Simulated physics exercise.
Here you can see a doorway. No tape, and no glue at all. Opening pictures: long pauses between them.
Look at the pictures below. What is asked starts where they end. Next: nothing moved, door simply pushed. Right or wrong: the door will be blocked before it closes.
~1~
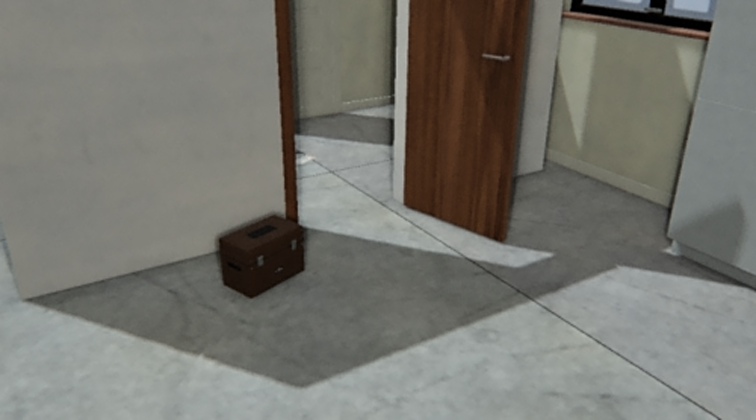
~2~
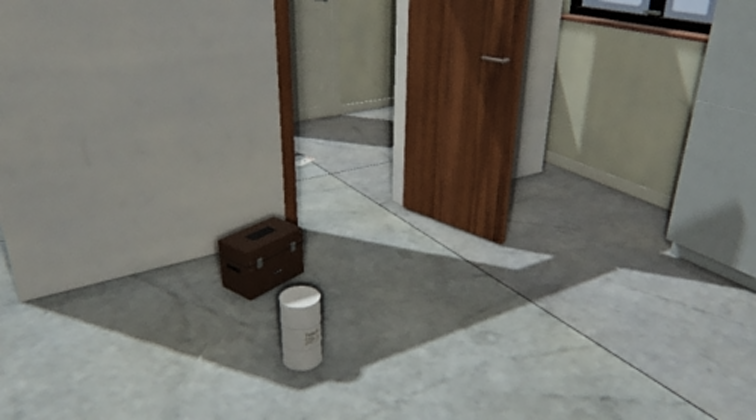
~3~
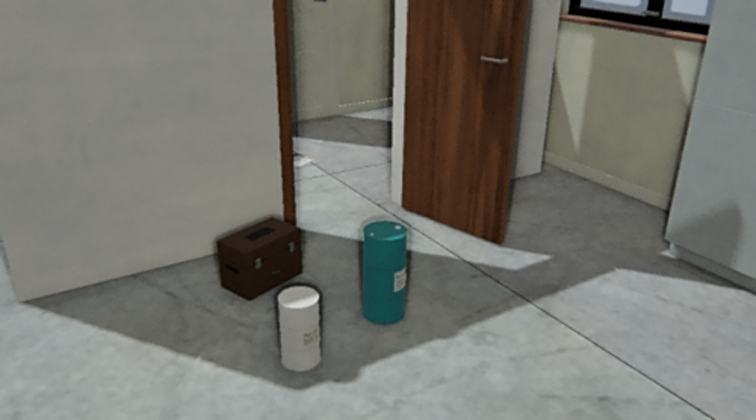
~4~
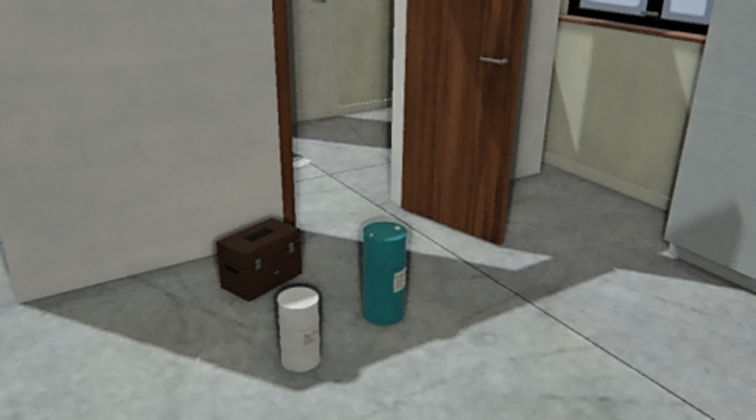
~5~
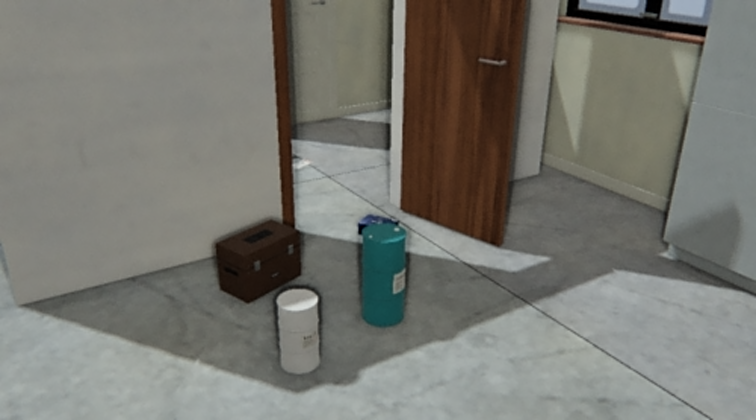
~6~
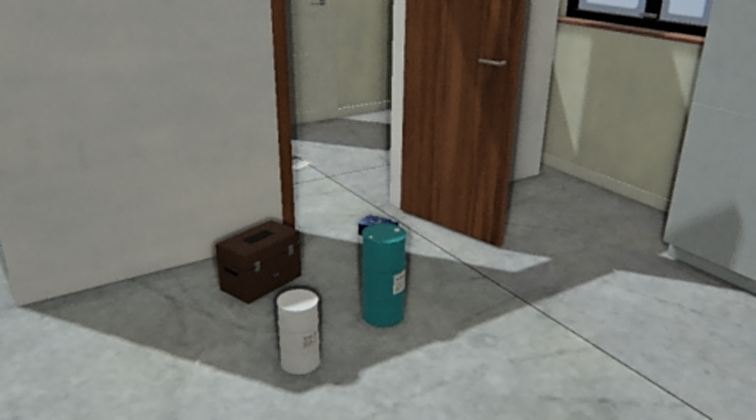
Wrong.
Then, 0.60 s on from there, open by 77°.
Then, 1.00 s on from there, open by 43°; blue box shifted a little near (367, 228).
Then, 1.20 s on from there, open by 26°; blue box shifted about its own width near (349, 225).
Then, 1.50 s on from there, open by 0°; blue box shifted well along near (328, 215).
In the end, open by 0°; moved from the start, blue box; the other 3 unmoved. At the end, from the last picture's camera, blue box near (325, 212).
